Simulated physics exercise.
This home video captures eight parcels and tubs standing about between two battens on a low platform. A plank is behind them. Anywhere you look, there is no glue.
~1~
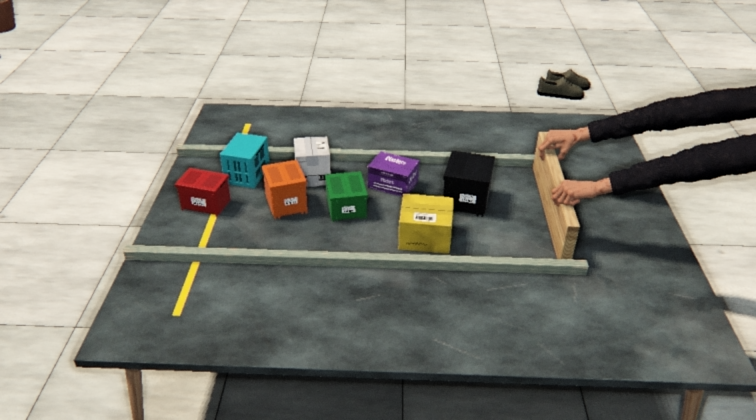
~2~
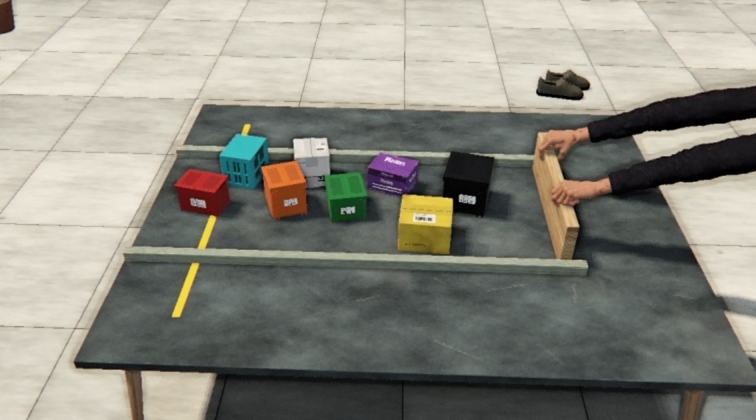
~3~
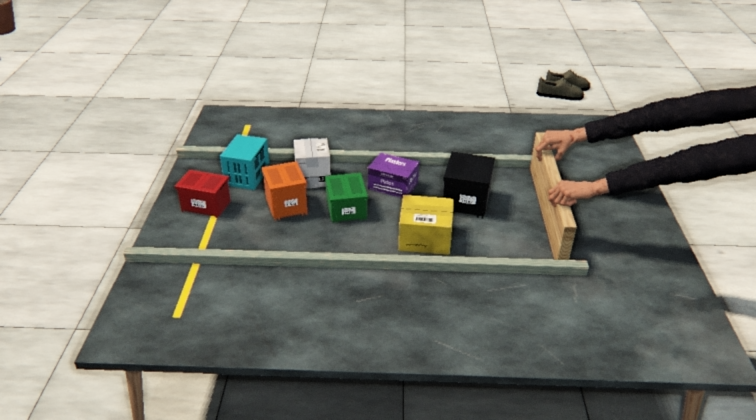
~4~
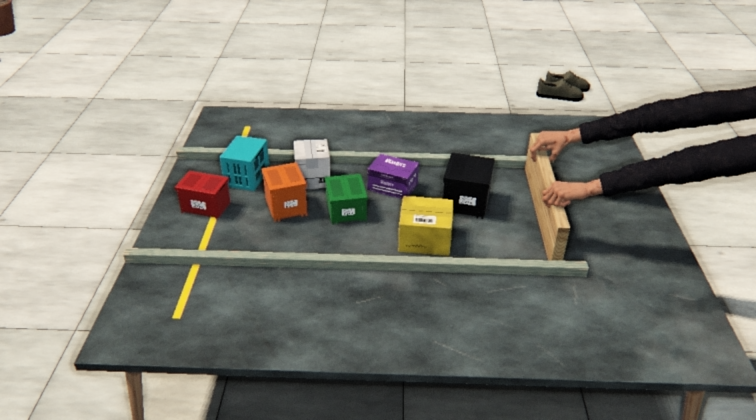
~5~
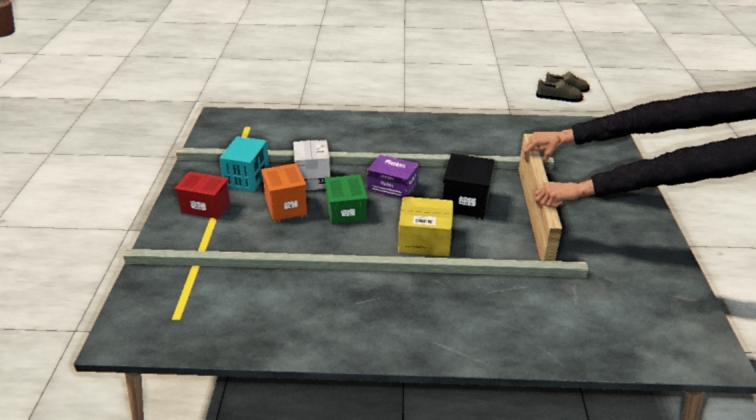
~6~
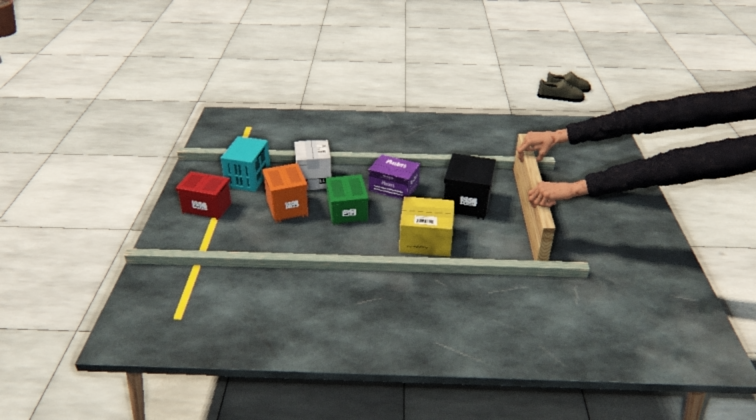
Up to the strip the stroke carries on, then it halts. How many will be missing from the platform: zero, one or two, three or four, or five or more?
Just three or four drop.
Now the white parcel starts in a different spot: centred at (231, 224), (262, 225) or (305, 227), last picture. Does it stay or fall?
Taking the places in order, it keeps its place, then keeps its place, then keeps its place.
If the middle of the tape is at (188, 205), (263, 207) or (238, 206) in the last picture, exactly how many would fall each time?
In order, the counts are 5, 1 and 3.
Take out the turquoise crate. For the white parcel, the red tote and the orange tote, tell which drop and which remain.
Well, the white parcel is safe, the red tote drops down, and last of the three, the orange tote drops down.
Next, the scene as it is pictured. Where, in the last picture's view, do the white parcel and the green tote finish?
White parcel: About (182, 160); green tote: About (155, 195).
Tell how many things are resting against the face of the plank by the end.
That makes 3.
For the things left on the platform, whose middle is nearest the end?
That one's the green tote.
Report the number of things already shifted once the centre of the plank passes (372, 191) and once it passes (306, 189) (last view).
Well, it's 6 at the first one and 8 at the second.
Soon after, none off yet; red tote at rest near (205, 196); turquoise crate at rest near (247, 164); orange tote at rest near (286, 193).
Then, none off yet; red tote at rest near (205, 196); turquoise crate at rest near (247, 164); orange tote moved about its own width near (256, 191).
Further on, none off yet; red tote tipped a little near (135, 199); turquoise crate moved about its own width near (204, 164); orange tote moved well along near (179, 189).
By the end, the number that fall off is three or four; fallen, orange tote, turquoise crate and red tote.
